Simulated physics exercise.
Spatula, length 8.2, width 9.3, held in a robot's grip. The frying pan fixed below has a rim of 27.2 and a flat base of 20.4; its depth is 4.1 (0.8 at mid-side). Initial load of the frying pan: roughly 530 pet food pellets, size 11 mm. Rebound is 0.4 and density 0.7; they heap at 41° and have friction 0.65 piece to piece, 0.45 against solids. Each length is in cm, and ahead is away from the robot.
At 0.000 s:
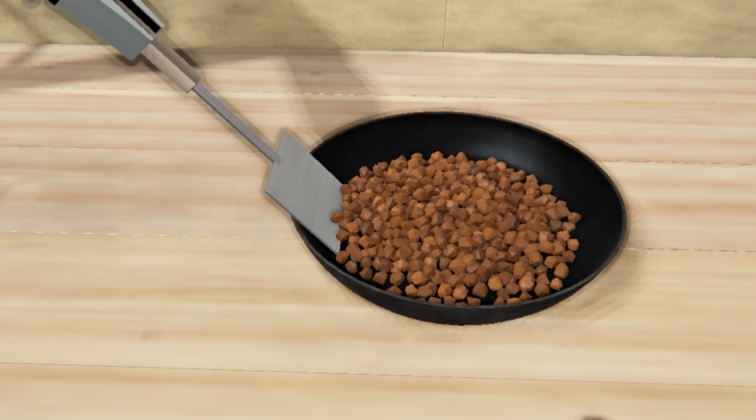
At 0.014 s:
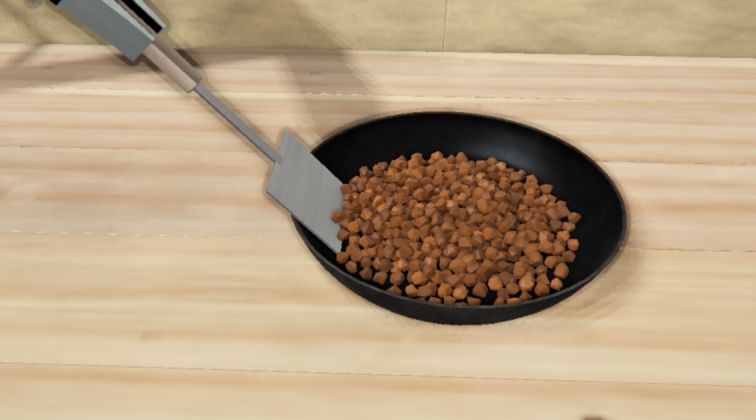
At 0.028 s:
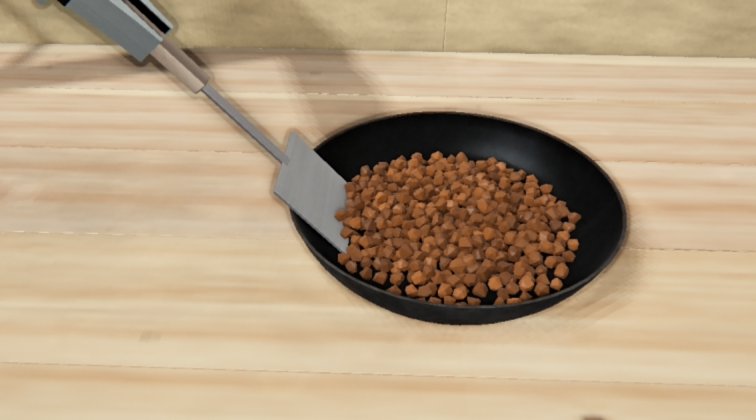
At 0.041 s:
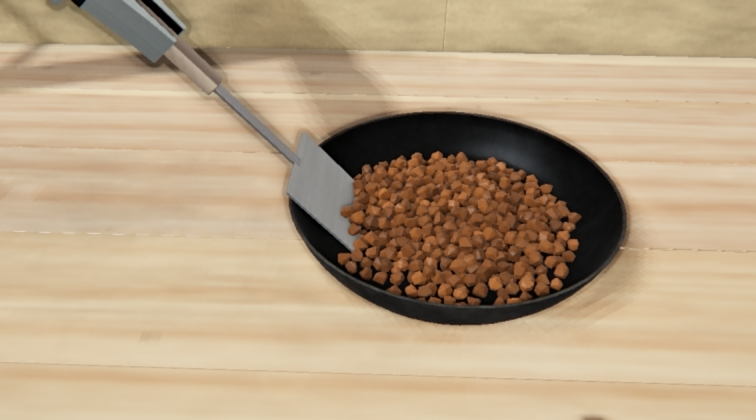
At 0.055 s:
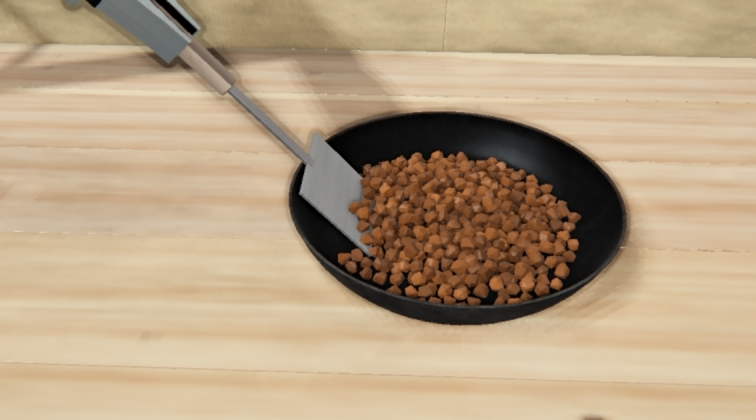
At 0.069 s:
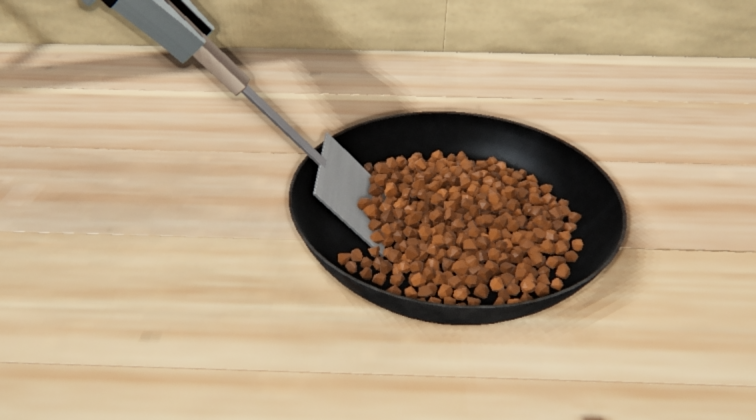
A spatula slides slowly rightward into brown pellets in a black pan, nudging them slightly.
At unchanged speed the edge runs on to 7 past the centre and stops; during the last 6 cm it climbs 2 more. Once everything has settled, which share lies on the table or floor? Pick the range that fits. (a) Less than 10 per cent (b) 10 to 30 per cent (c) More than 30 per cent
Less than 10 per cent.
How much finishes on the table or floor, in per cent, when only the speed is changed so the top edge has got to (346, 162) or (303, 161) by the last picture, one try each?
Try one roughly 15 per cent; try two roughly 0 per cent.
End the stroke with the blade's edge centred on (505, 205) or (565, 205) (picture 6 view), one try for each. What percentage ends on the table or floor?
Some 0 and 20 per cent.
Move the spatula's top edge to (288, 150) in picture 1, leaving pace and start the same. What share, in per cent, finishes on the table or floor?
Spill: Approx. 5 per cent.
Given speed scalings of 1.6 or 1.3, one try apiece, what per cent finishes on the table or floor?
Close to 15 and 10 percent respectively.
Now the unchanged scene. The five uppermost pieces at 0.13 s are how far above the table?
Estimated height above table: Approx. 4 cm.
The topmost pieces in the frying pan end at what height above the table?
Near 5.5 centimetres high.
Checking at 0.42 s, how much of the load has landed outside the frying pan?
It works out to about 5 in a hundred.
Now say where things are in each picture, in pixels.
In the first picture, spatula top edge at (275, 159), sloping 49°; upper third of the load around (448, 209), from x 335 to 575, top at y 160; 530 in the frying pan.
In the second picture, spatula top edge at (277, 159), sloping 49°; upper third of the load around (448, 209), from x 340 to 575, top at y 160.
In the third picture, spatula top edge at (283, 159), sloping 49°; upper third of the load around (445, 208), from x 340 to 575, top at y 160.
In the fourth picture, spatula top edge at (295, 160), sloping 49°; upper third of the load around (440, 207), from x 345 to 575, top at y 160.
In the fifth picture, spatula top edge at (308, 161), sloping 49°; upper third of the load around (443, 207), from x 345 to 575, top at y 155.
In the sixth picture, spatula top edge at (321, 161), sloping 49°; upper third of the load around (447, 205), from x 345 to 580, top at y 155; 530 in the frying pan.
After 0.13 s, sloping 49°, highest piece 5 above the table; 530 in the frying pan.
After 0.19 s, sloping 49°, highest piece 5 above the table; 530 in the frying pan.
After 0.42 s, sloping 49°, highest piece 6 above the table; 512 in the frying pan, 15 on the table or floor, 3 on the blade or in flight.
After 1.47 s, sloping 49°, highest piece 5 above the table; 512 in the frying pan, 18 on the table or floor.
At rest, 512 in the frying pan, 18 on the table or floor. That is 3 % on the table or floor.
